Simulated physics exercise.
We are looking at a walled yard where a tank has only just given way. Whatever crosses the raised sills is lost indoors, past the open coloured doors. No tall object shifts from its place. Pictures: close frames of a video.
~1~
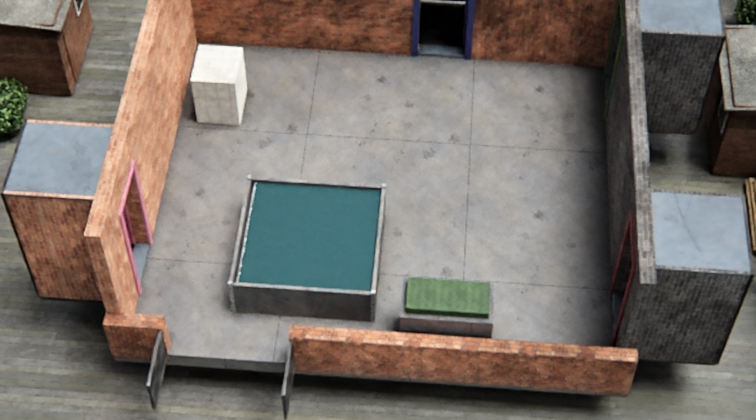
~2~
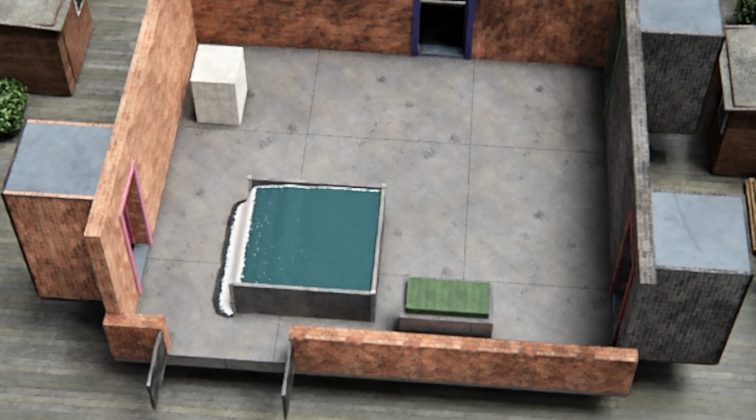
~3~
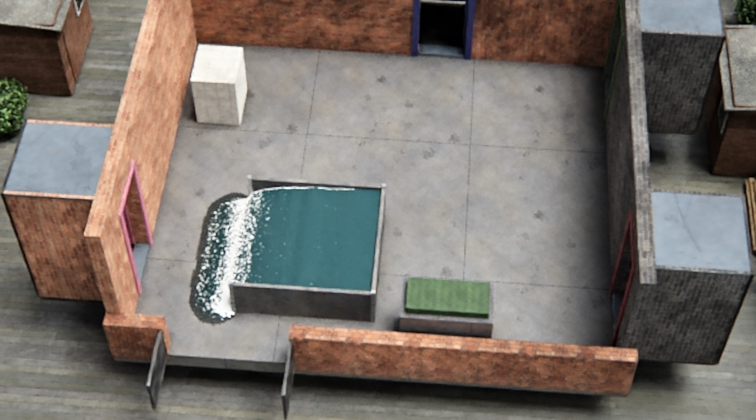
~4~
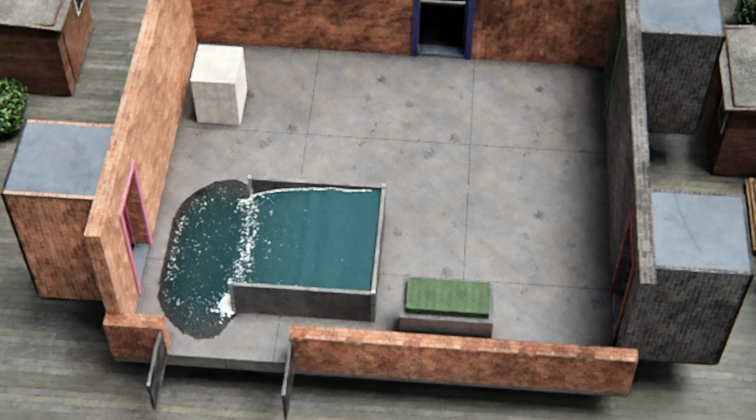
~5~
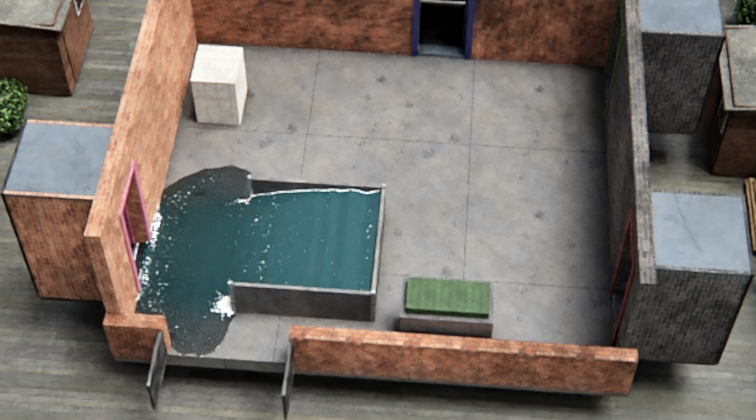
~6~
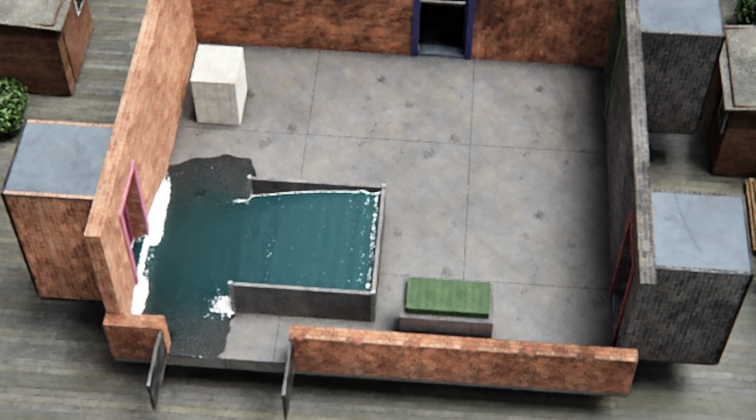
Water pours from the tank's open left side and spreads across the floor to the brick wall.
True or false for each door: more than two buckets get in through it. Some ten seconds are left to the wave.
The blue door: False; the pink door: True; the green door: False; the red door: False.
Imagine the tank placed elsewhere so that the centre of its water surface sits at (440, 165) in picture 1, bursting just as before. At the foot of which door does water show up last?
That would be the red door.
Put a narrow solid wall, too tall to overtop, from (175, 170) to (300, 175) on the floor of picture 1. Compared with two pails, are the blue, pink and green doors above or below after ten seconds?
My take: Blue falls short; pink overflows; green falls short.
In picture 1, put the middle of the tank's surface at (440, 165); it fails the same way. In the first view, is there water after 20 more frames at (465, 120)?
Unflooded.
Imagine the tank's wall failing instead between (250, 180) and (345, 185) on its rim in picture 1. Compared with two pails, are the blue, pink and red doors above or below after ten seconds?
As I see it, the blue door overshoots, the pink door stays within limits and the red door stays within limits.
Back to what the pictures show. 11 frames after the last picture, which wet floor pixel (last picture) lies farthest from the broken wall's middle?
(197, 47).
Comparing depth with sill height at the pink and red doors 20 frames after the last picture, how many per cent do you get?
Depth ratios, approx.: 250 and 0 percent.
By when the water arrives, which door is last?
My answer: The red door.
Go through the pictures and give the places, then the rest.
The first picture shows the tank at (309, 236) is whole and still.
In the second picture, water pours out at (244, 247) and has run to (230, 314).
In the third picture, water pours out at (245, 249) and has run to (204, 316).
In the fourth picture, water pours out at (245, 250) and has run to a hidden place.
In the fifth picture, water pours out at (245, 251) and has run to (136, 311).
In the sixth picture, the front is at a hidden place, out from the gap at (245, 251).
A moment on, water covers 15 % of the floor; the blue door not reached, the pink door far over two buckets in, the green door not reached, the red door not reached.
Next, water covers 20 % of the floor; the blue door not reached, the pink door far over two buckets in, the green door not reached, the red door not reached.
Then, water covers 40 % of the floor; the blue door not reached, the pink door far over two buckets in, the green door not reached, the red door not reached.
Later, water covers 70 % of the floor; the blue door wet at the sill, nothing in, the pink door far over two buckets in, the green door not reached, the red door not reached.
In the end, water covers 90 % of the floor; the blue door wet at the sill, nothing in, the pink door far over two buckets in, the green door wet at the sill, nothing in, the red door wet at the sill, nothing in.
